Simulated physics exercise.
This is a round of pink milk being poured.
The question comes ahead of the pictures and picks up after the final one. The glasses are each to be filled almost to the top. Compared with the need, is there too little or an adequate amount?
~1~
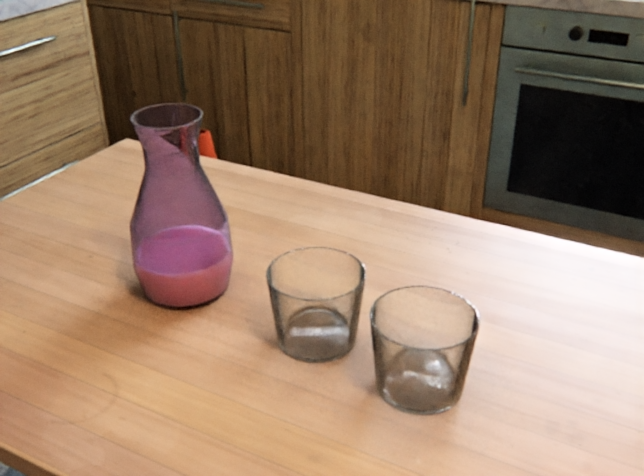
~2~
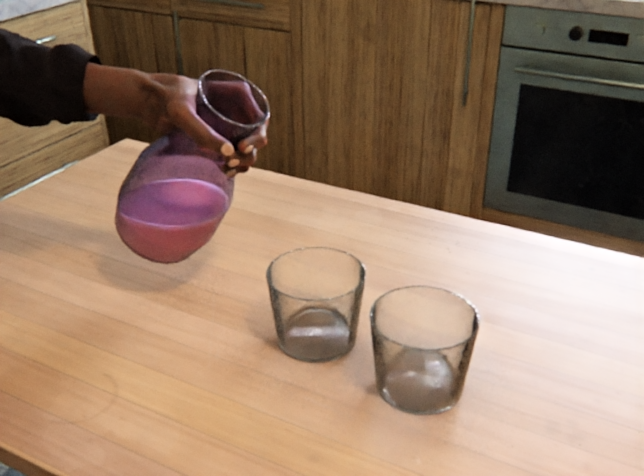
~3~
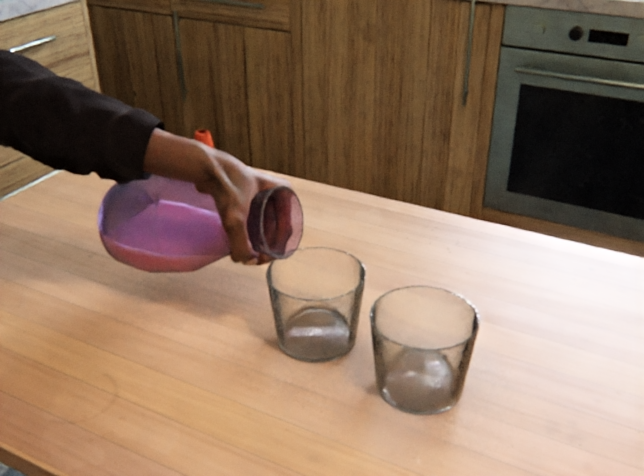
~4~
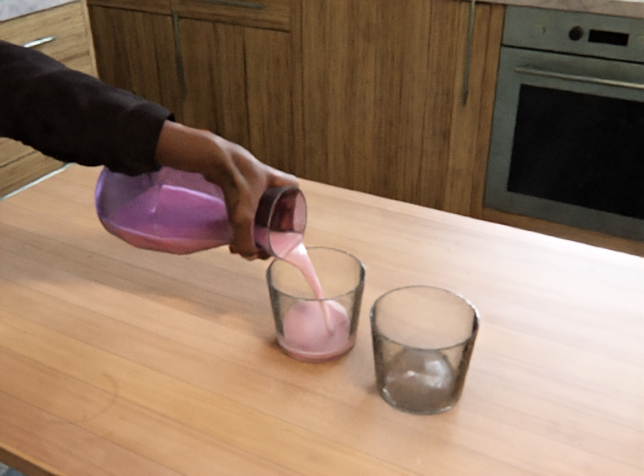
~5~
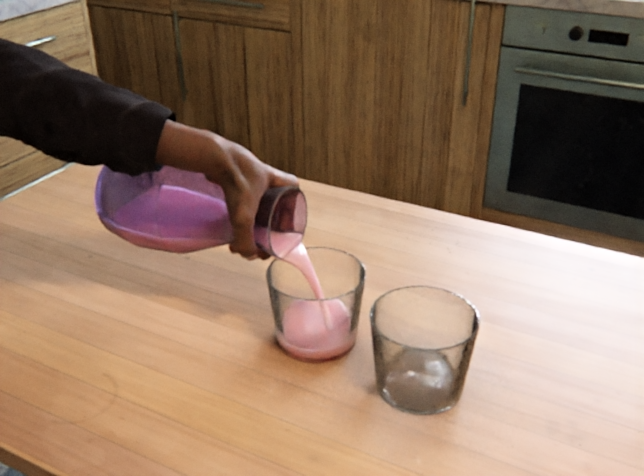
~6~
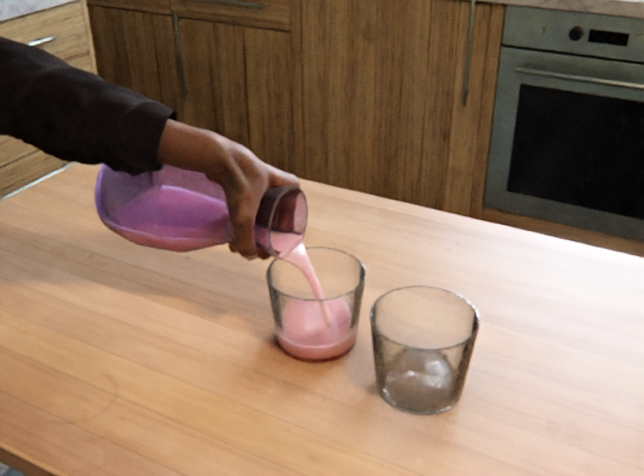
There is too little.
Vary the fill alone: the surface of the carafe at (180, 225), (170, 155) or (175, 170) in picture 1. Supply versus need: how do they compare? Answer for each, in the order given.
One by one: Insufficient, sufficient, sufficient.
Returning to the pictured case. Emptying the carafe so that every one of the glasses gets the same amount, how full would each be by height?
Each would come to roughly 45 per cent of its height.
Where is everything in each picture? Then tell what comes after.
At the start; carafe (177, 204) about a quarter full; two glasses, the last at (422, 349), in the first picture.
A hand has the carafe; carafe (194, 167) tipped 35° with all of its load; the first is empty, in the second picture.
The carafe is tipped; carafe (204, 222) tipped 75° with all of its load; two glasses, the last at (422, 349), in the third picture.
The stream is running; carafe (205, 208) tipped 85° with nearly all of its load; the first is nearly empty, in the fourth picture.
The stream is running; carafe (205, 207) tipped 85° with nearly all of its load; two glasses, the last at (422, 349), in the fifth picture.
The stream is running; carafe (206, 206) tipped 85° with about three quarters of its load; the first is about a quarter full, in the sixth picture.
Shortly, the first is about half full.
Then, the first is done and the carafe has none of its load.
At the finish, the carafe is empty with one filled and the next at none of a serving.
